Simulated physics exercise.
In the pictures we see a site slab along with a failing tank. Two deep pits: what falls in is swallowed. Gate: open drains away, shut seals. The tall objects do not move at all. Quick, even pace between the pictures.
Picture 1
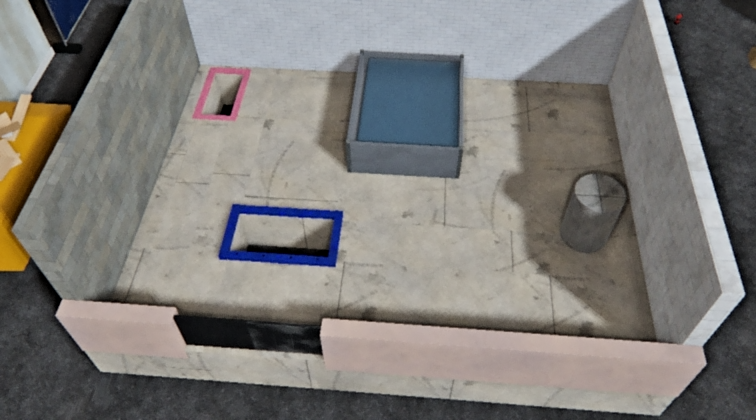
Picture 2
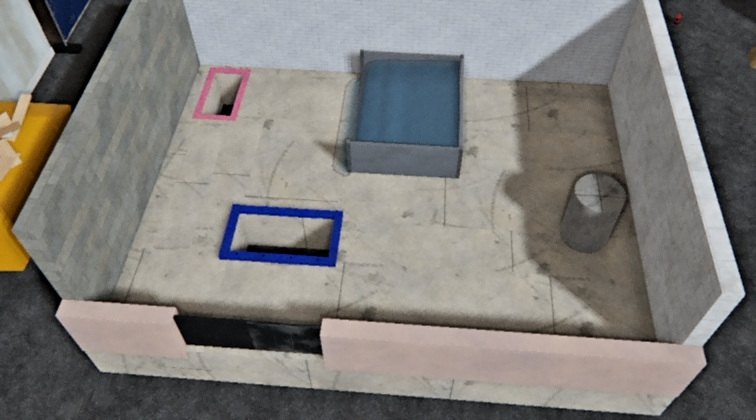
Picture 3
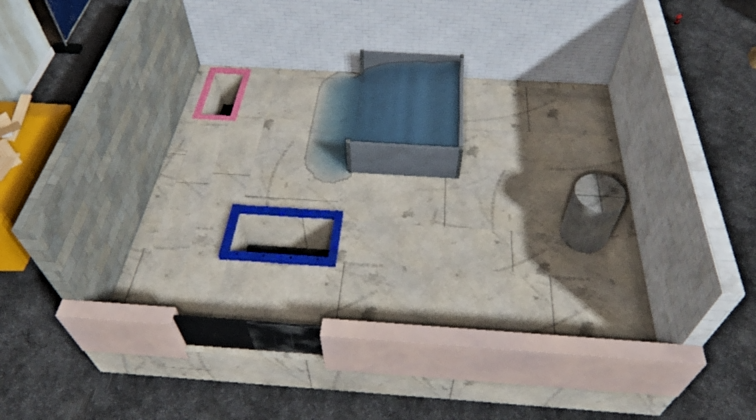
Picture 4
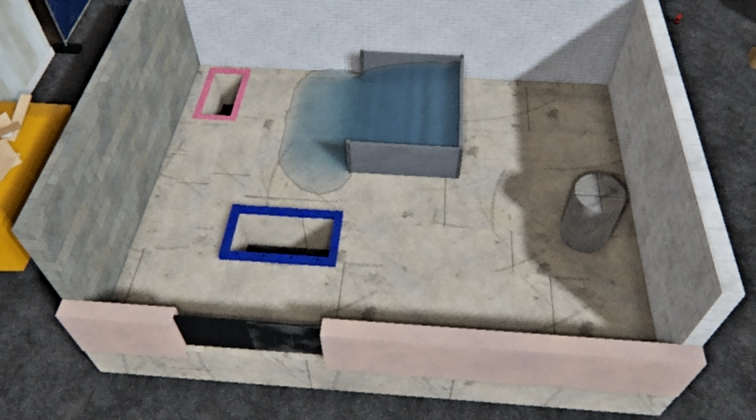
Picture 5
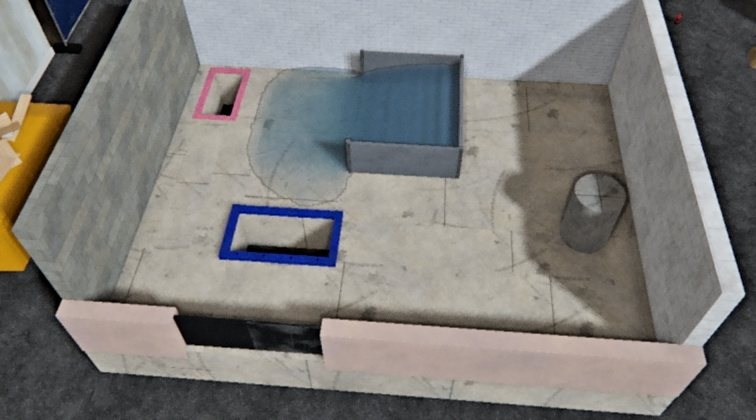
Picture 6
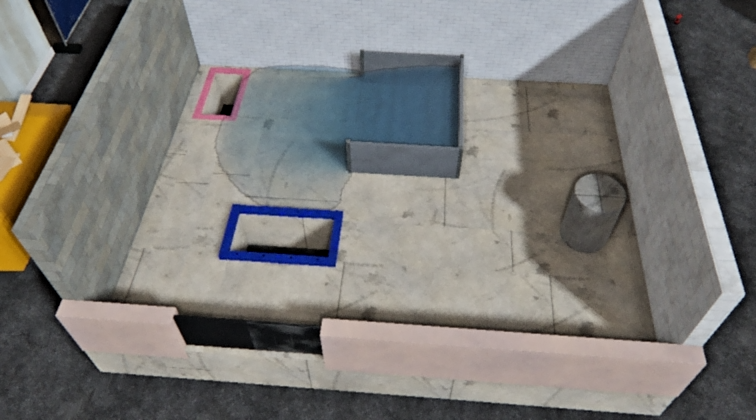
Blue water pours from the open left side of a grey tank and spreads leftward across the slab.
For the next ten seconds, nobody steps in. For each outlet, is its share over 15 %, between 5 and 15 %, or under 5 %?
Shares: The gate under 5 %; the blue pit under 5 %; the pink pit over 15 %.
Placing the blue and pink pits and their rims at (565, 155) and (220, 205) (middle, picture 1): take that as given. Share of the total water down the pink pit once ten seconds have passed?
The pink pit receives 35 per cent.
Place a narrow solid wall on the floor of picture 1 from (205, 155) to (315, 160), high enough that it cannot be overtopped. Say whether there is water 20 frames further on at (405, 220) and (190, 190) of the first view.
Going by the list, I'd say reached by the flood, then reached by the flood.
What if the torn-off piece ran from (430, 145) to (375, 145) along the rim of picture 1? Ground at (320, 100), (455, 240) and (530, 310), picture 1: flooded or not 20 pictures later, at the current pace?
Point 1: Unwetted; point 2: Inundated; point 3: Inundated.
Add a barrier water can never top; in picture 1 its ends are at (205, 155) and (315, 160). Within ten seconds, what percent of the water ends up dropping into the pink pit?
The pink pit gets 65 per cent.
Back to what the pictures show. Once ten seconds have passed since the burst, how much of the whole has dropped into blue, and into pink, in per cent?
Near 0 and 60 in a hundred.
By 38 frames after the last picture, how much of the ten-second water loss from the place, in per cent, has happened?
My figure: 85 percent.
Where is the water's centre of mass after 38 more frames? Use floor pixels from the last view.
Somewhere near (275, 196).
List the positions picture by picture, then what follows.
The first frame shows the open tank at (408, 101) is whole and still.
In the second frame, the front is at (344, 171), out from the gap at (358, 116).
In the third frame, water pours out at (358, 117) and has run to (328, 179).
In the fourth frame, water pours out at (358, 118) and has run to (298, 180).
In the fifth frame, water pours out at (358, 118) and has run to (268, 181).
In the sixth frame, the front is at (222, 151), out from the gap at (358, 118).
A moment on, water covers 25 % of the floor; the gate 0 %, the blue pit 0 %, the pink pit 7 %.
Next, water covers 30 % of the floor; the gate 0 %, the blue pit 0 %, the pink pit 21 %.
Then, water covers 35 % of the floor; the gate 0 %, the blue pit 0 %, the pink pit 38 %.
Later, water covers 55 % of the floor; the gate 0 %, the blue pit 0 %, the pink pit 52 %.
In the end, water covers 70 % of the floor; the gate 0 %, the blue pit 0 %, the pink pit 60 %.
